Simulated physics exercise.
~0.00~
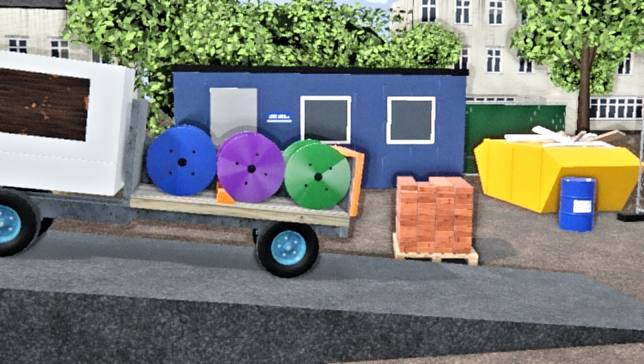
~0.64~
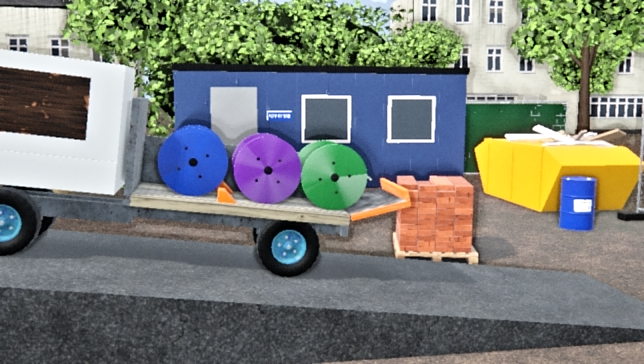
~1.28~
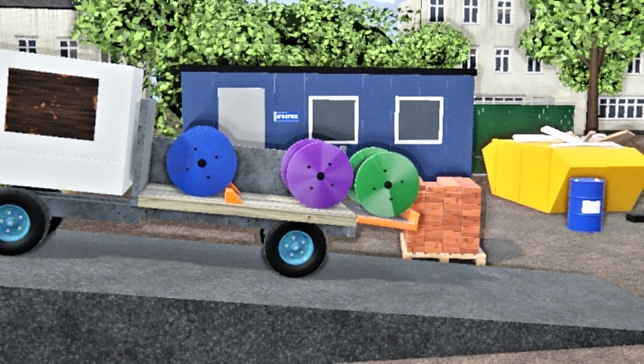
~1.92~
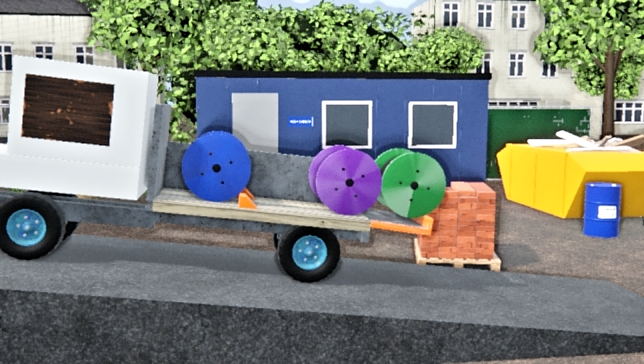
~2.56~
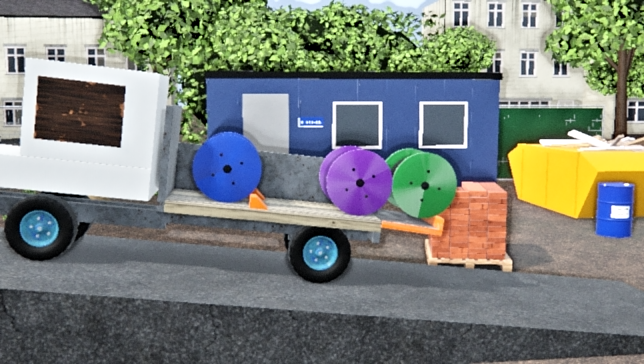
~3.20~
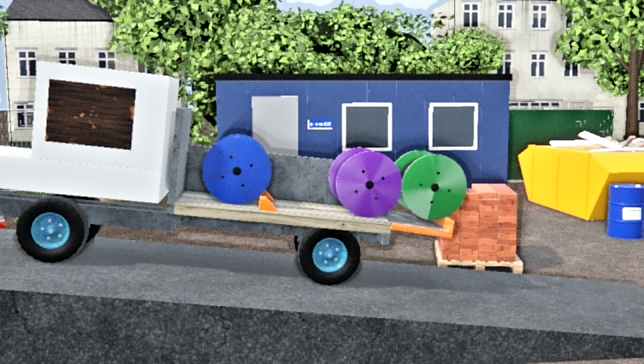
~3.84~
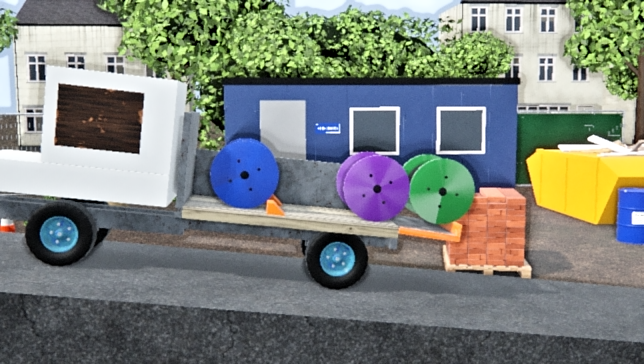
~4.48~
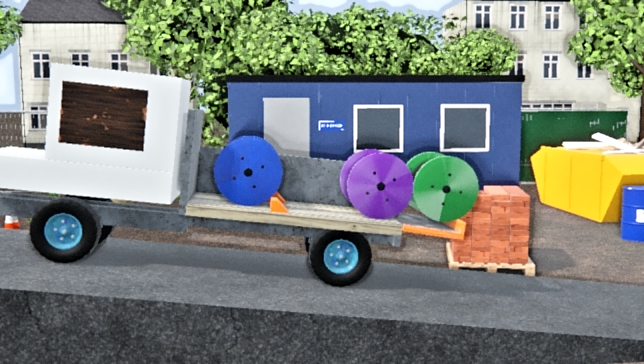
Three cable reels, blue, purple and green from left to right, stand on the flat bed of a pick-up, seen from the side on a gentle slope. A blue cabin, stacked bricks and a yellow skip stand behind. The orange tailgate drops open at the right, and all three reels roll towards it. Blue soon stops against a small orange chock on the bed, while purple and green roll farther right. Green rolls onto the lowered tailgate and stops at its outer end, with purple close behind on the bed. The view pans left as all three rest aboard.
